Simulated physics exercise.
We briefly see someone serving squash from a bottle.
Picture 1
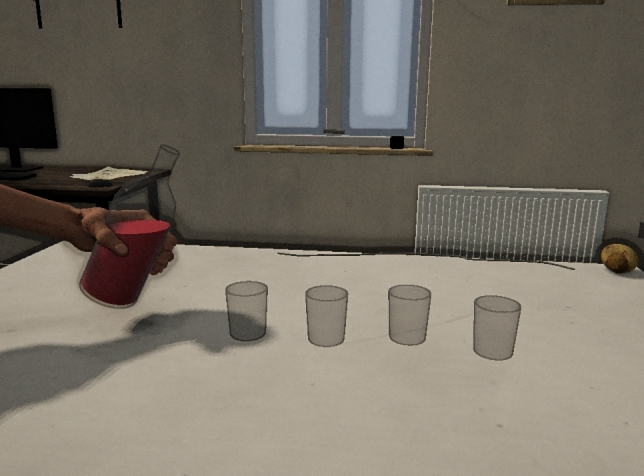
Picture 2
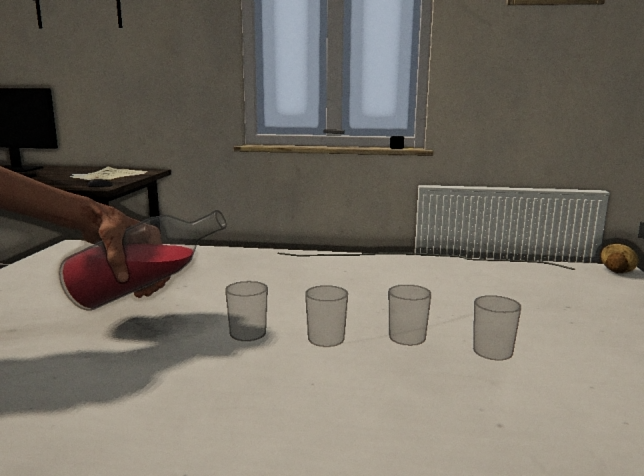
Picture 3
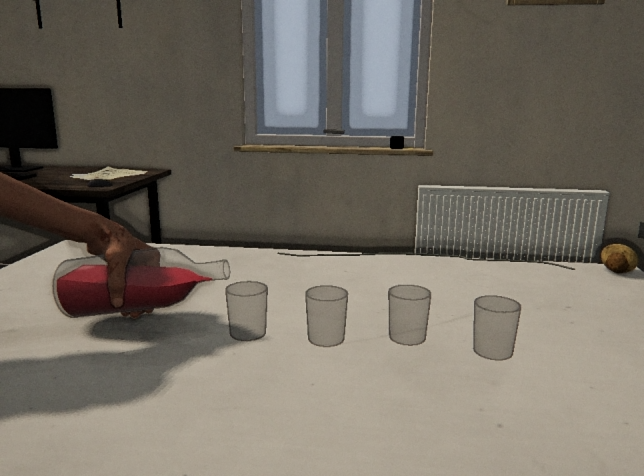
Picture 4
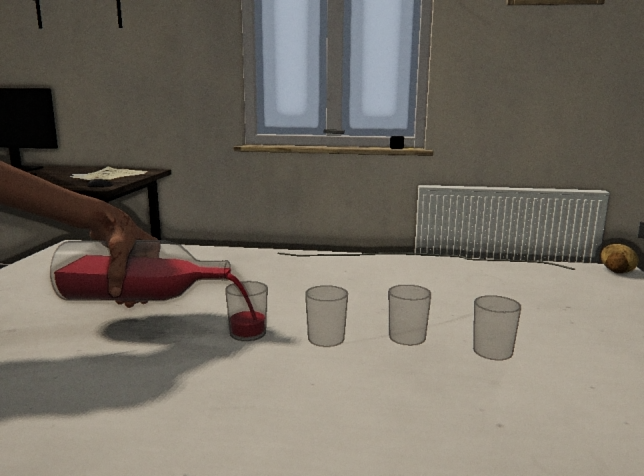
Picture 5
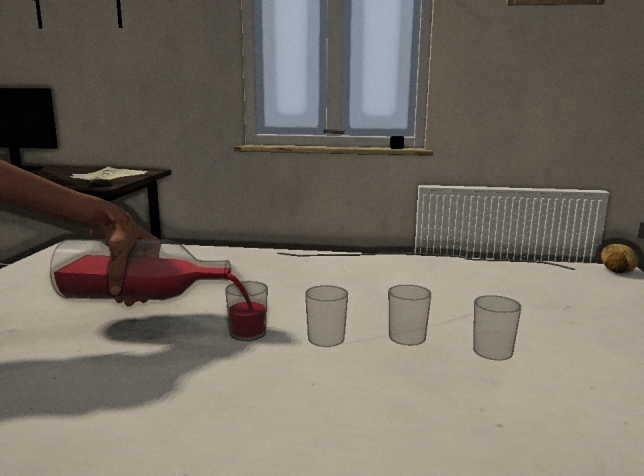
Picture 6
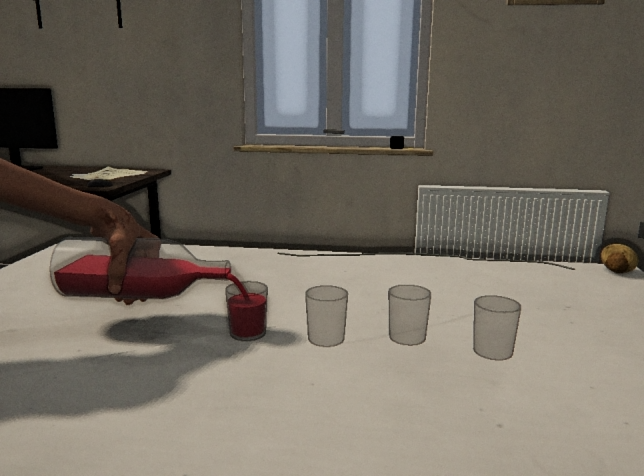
A hand lifted a clear bottle of red squash at the left, tilted it over toward a row of four empty glasses, and poured a stream into the leftmost one, its level steadily rising.
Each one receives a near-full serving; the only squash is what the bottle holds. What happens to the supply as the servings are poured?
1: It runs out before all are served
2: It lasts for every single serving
It lasts for every single serving (2).
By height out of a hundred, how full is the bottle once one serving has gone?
I'd put it near 35 in a hundred.
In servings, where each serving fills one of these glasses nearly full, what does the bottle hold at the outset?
About 5.0 servings.
Soon after, the first is about three quarters full.
Later, the first is done and the bottle has about three quarters of its load.
In the end, all four are full and about a quarter of the squash is over.
